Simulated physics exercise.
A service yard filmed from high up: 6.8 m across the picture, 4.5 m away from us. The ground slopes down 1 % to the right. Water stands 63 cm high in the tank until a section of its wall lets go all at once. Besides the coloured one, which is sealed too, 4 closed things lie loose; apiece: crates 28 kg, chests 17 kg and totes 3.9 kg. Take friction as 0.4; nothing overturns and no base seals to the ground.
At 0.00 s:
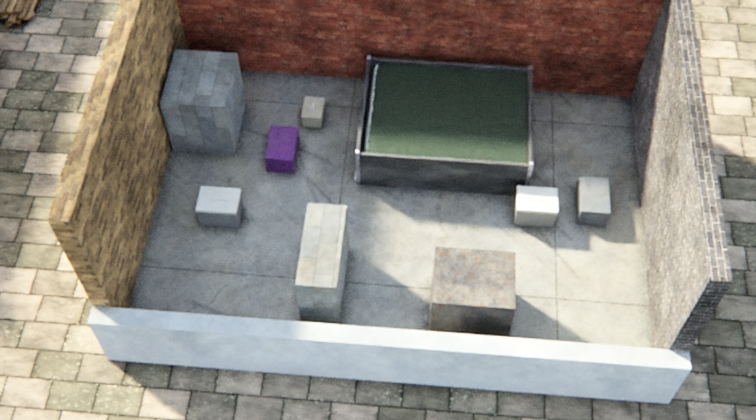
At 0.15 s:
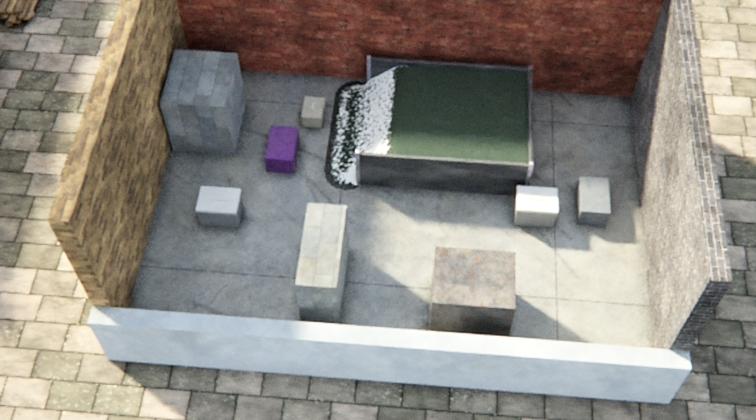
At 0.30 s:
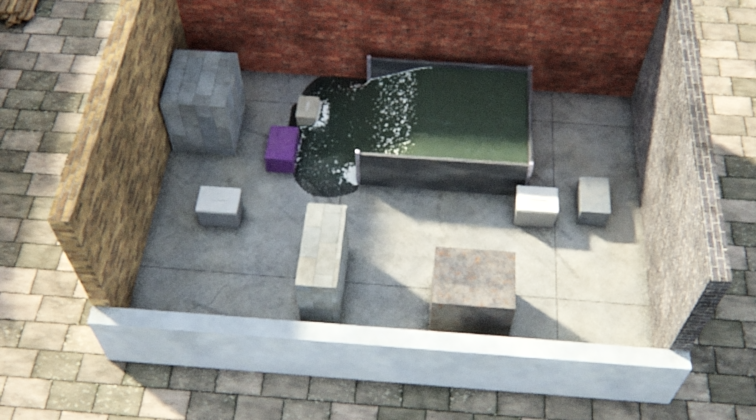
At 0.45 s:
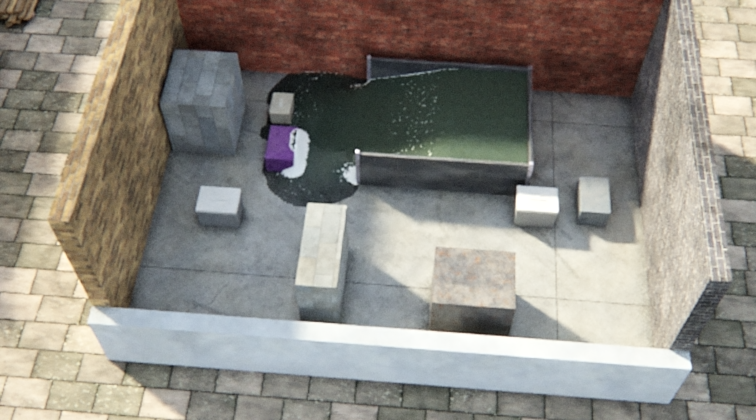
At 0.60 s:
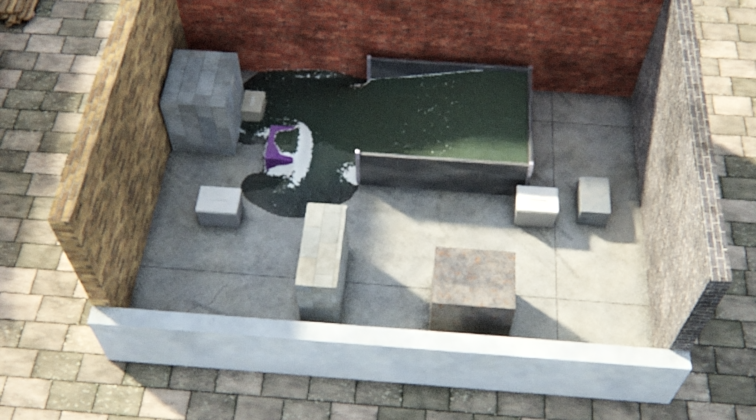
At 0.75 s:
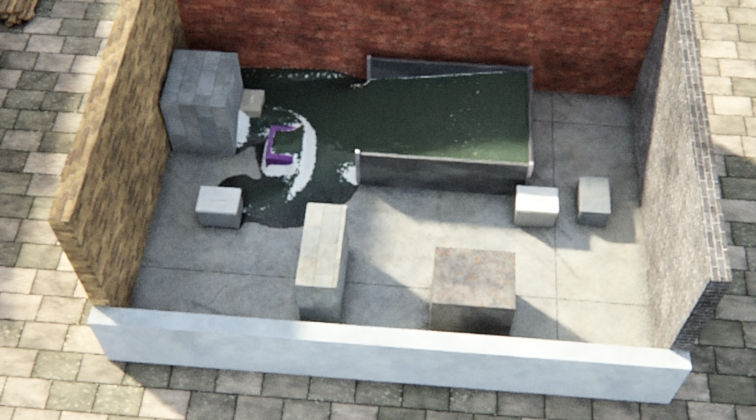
A paved service yard, walled in brick and stone with a low pale wall in front, is seen from high up by a still camera. A purple crate sits among grey blocks and pale boxes at left, with a tank of dark green water at the back. The water pours out leftward, foams around the crate, which stays put, pushes a small pale box left, and spreads to the large grey block.
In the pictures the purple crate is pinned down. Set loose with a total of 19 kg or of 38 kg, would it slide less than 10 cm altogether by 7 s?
I expect that neither load is enough.
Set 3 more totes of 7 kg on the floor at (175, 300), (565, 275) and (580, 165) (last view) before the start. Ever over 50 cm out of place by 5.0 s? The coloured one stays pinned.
In turn: Over, less, short of it.
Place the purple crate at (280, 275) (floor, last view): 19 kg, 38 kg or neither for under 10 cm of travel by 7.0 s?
Neither holds.
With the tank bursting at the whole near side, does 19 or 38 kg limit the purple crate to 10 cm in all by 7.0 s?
Then only the higher weight holds it.
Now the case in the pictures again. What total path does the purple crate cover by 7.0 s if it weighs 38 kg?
Some 450 cm in all.
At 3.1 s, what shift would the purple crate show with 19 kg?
Roughly 250 cm.
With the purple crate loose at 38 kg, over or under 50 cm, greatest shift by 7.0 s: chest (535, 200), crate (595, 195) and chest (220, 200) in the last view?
In that order: Less, under, over.
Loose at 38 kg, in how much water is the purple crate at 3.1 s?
About 23 cm.
After 1.4 s the purple crate would be 116 cm from its start with 19 kg and 84 cm from its start with 38 kg; 13 cm of water round it then.
After 3.1 s the purple crate would be 260 cm from its start with 19 kg and 243 cm from its start with 38 kg; 23 cm of water round it then.
After 4.9 s the purple crate would be 191 cm from its start with 19 kg and 194 cm from its start with 38 kg; 22 cm of water round it then.
After 7.0 s the purple crate would be 127 cm from its start with 19 kg and 134 cm from its start with 38 kg; 15 cm of water round it then.
